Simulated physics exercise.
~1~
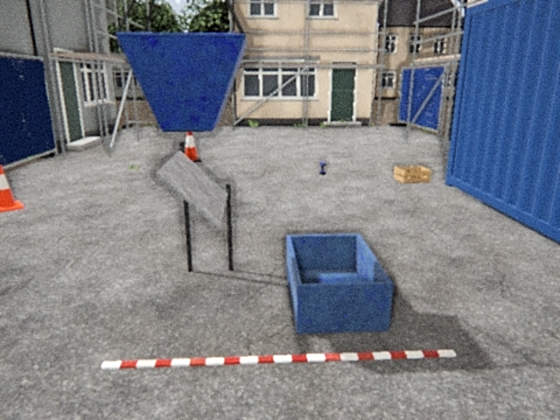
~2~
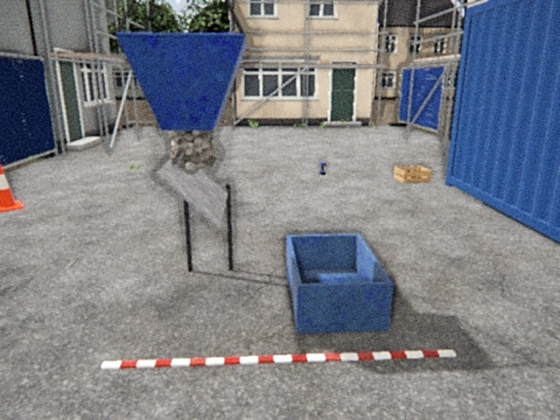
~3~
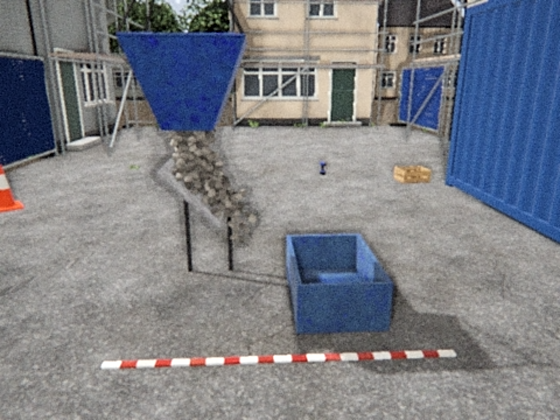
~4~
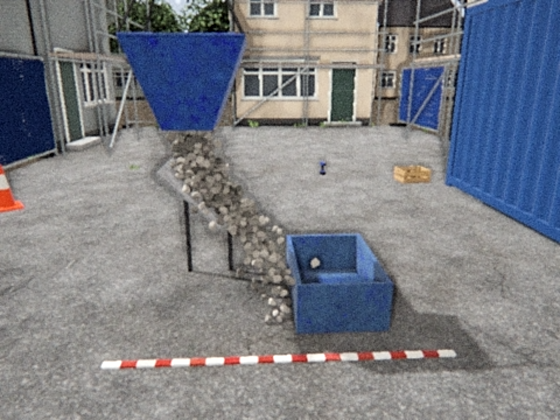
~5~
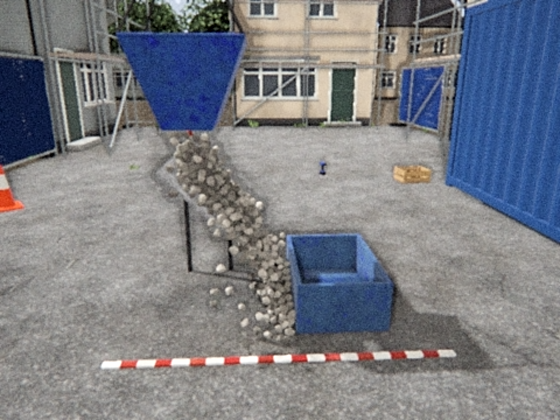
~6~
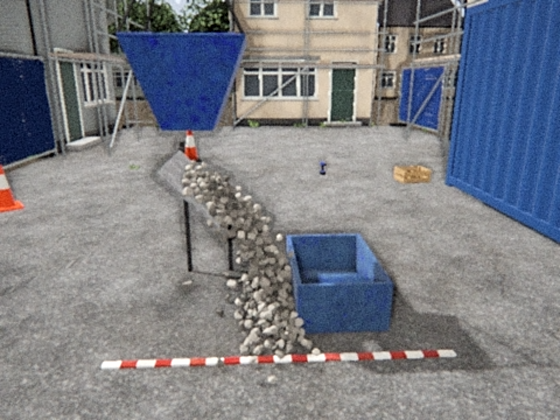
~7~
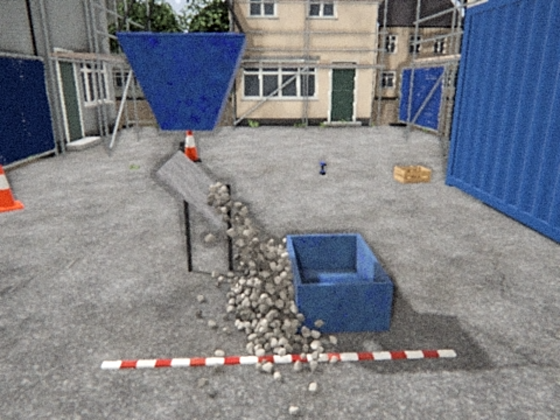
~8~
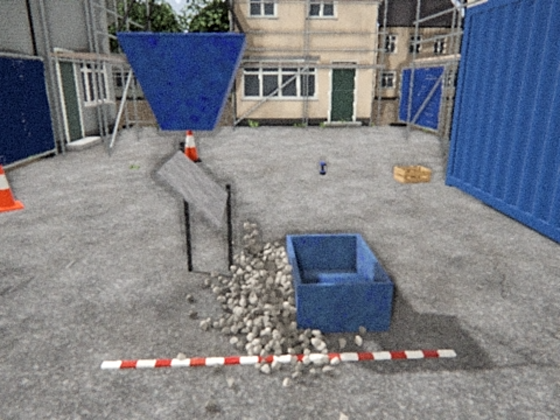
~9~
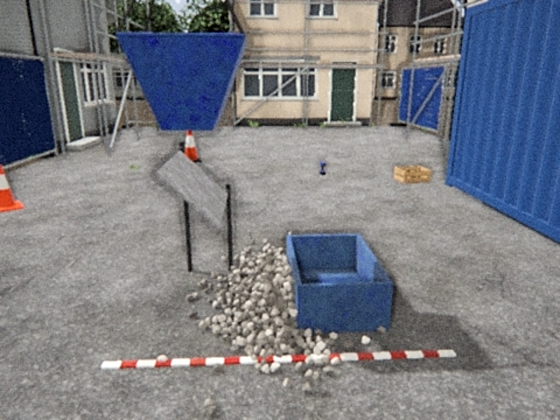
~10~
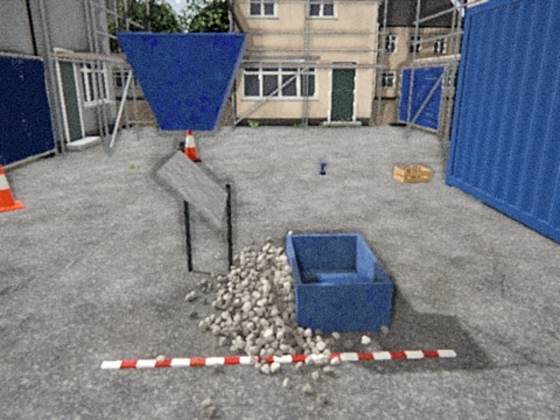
In the video, grey stones pour from a suspended blue skip onto a sloping metal plate and slide down to the right, missing the open blue bin. They settle in a heap mostly left of it, some scattered around the red-and-white striped pole, leaving the bin practically empty.
